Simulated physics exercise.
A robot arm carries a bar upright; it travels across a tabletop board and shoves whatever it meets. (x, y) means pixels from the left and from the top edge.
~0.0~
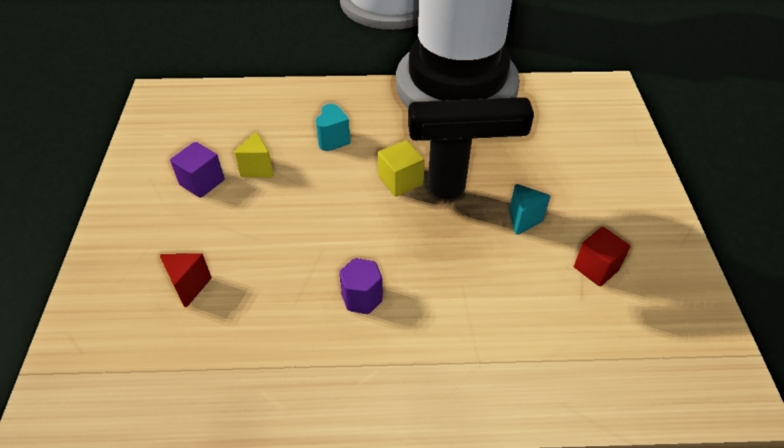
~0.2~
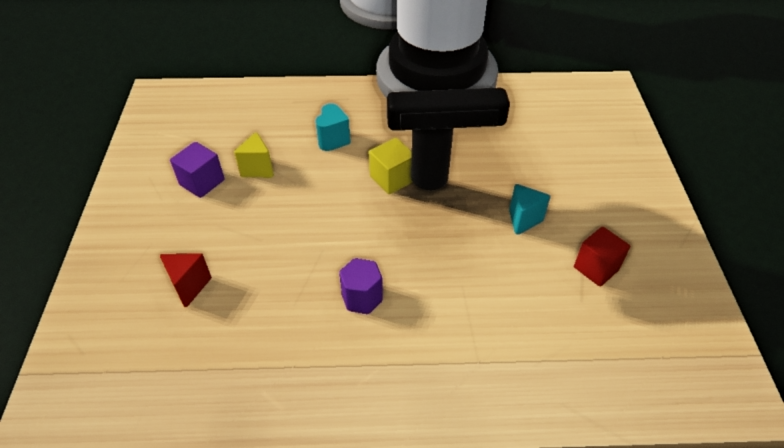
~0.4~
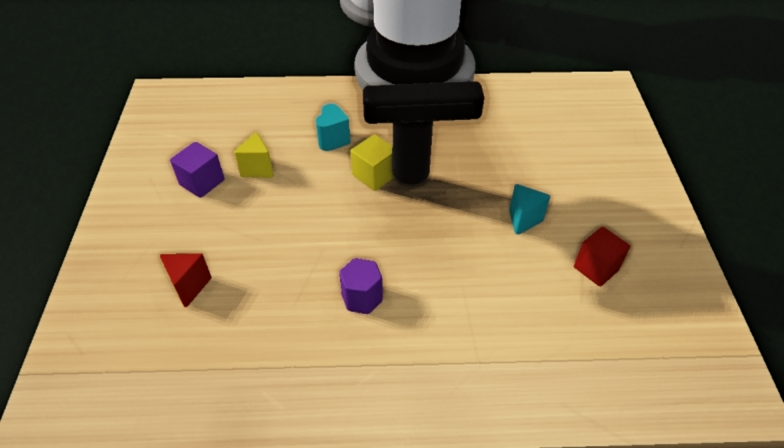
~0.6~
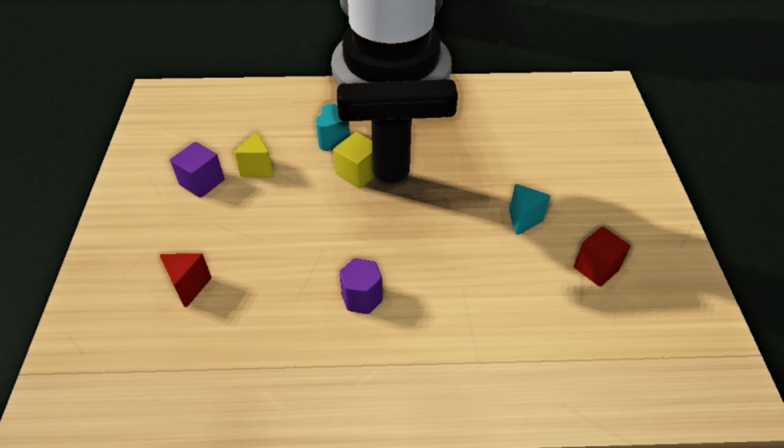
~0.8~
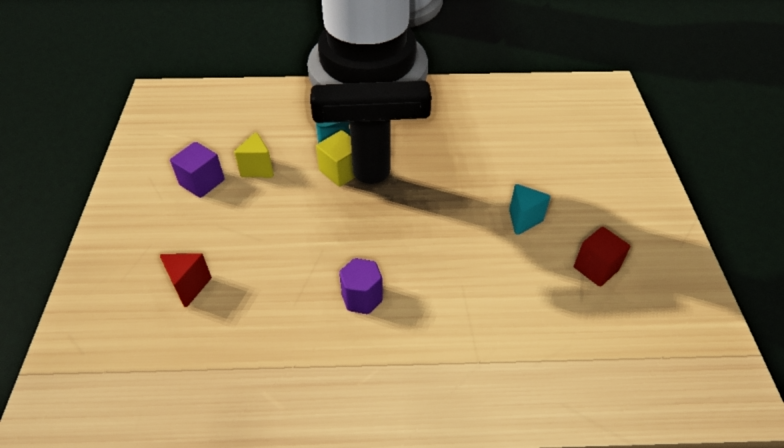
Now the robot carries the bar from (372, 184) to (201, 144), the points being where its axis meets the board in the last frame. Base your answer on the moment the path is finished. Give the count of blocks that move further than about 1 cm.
Count: Two.
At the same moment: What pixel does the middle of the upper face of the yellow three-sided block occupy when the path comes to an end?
By then it is at (225, 149).
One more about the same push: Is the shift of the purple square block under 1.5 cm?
My answer is yes.
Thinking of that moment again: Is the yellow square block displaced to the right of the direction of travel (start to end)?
Yes, I think so.
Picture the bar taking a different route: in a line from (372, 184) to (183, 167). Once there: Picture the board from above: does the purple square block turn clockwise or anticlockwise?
Turns anticlockwise.
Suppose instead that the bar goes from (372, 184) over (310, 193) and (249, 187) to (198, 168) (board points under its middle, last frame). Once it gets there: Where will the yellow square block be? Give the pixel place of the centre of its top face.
The spot you're after is about (320, 141) in the image.
What follows on the original path. One third of the way, bar at (309, 157); yellow square block at (279, 131).
Two thirds of the way, bar at (251, 144); yellow three-sided block at (225, 149), turned 50° anticlockwise; yellow square block at (233, 112), turned 20° clockwise.
At the end, bar at (197, 131); purple square block still; yellow three-sided block at (225, 149), turned 50° anticlockwise; yellow square block at (211, 98), turned 60° clockwise.
